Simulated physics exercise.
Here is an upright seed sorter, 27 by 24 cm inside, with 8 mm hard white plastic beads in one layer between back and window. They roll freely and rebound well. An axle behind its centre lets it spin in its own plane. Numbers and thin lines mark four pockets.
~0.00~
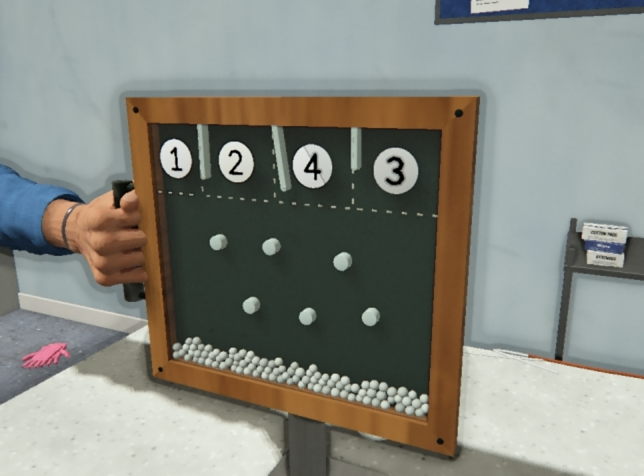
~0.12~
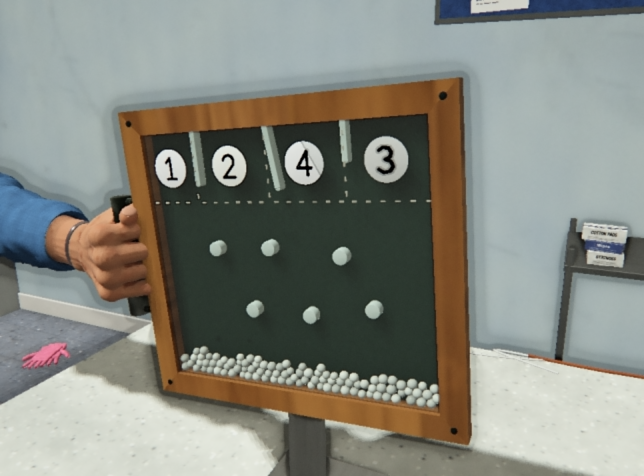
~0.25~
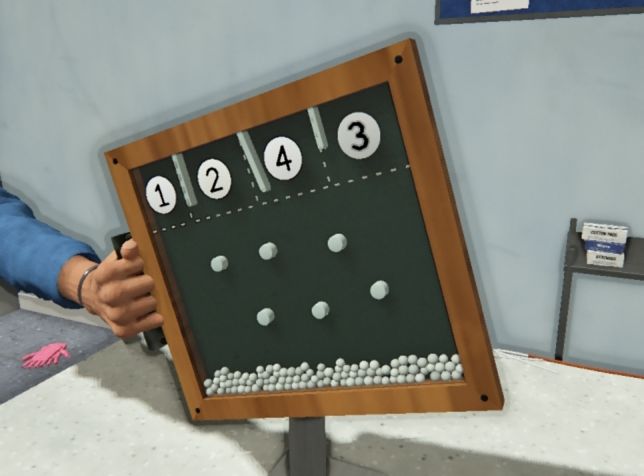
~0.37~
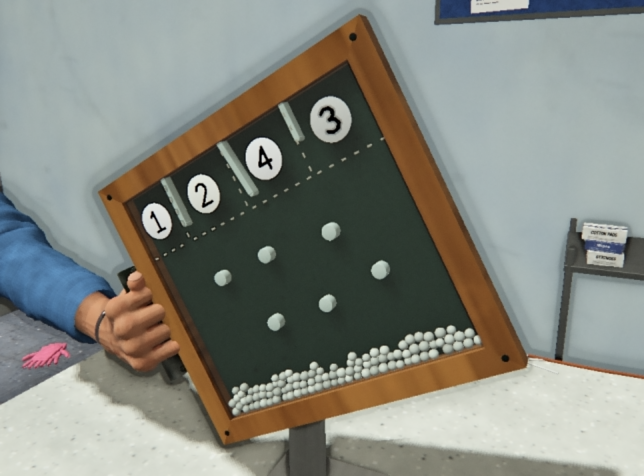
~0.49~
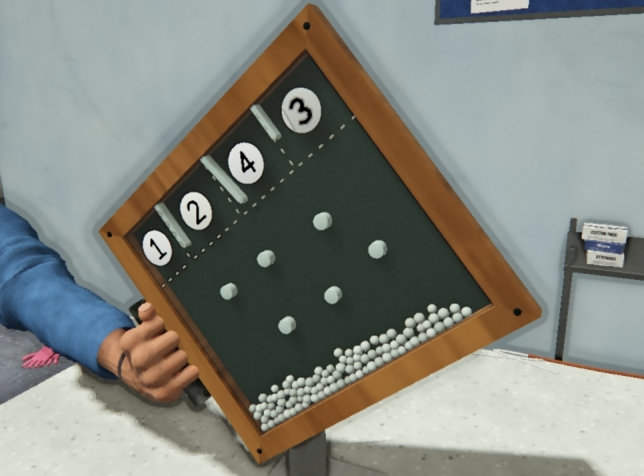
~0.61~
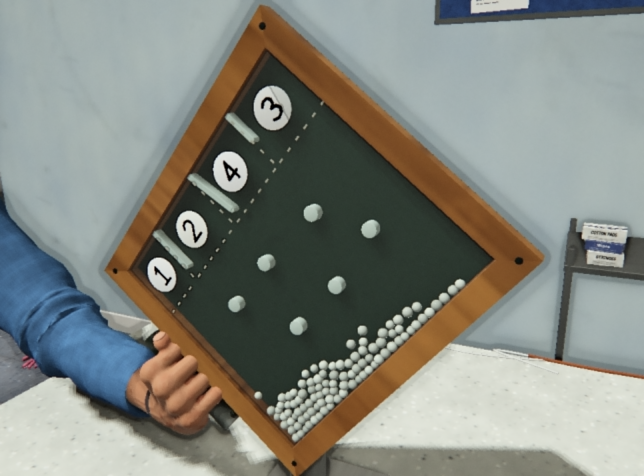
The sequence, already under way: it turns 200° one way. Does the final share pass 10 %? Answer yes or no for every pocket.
No. 1: Yes, no. 2: Yes, no. 3: No, no. 4: No.
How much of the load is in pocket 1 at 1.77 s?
Some 55 per cent.
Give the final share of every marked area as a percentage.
Pocket 1: 55; pocket 2: 45; pocket 3: 0; pocket 4: 0.
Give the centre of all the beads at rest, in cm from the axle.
About 10 cm right and 6 cm below.
After 1.19 s, it stands 105° anticlockwise; the beads' middle is 7 cm right of and 10 cm below the centre; no. 1, 5 %.
After 1.77 s, it stands 160° anticlockwise; the beads' middle is 8 cm right of and 10 cm below the centre; no. 1, 55 %, no. 2, 5 %.
After 2.27 s, it has come round 200° anticlockwise; the beads' middle is 11 cm right of and 5 cm below the centre; no. 1, 55 %, no. 2, 35 %.
At rest by 3.1 s, it has come round 200° anticlockwise; no. 1, 55 %, no. 2, 45 %, no. 3, 0 %, no. 4, 0 %, elsewhere 5 %.
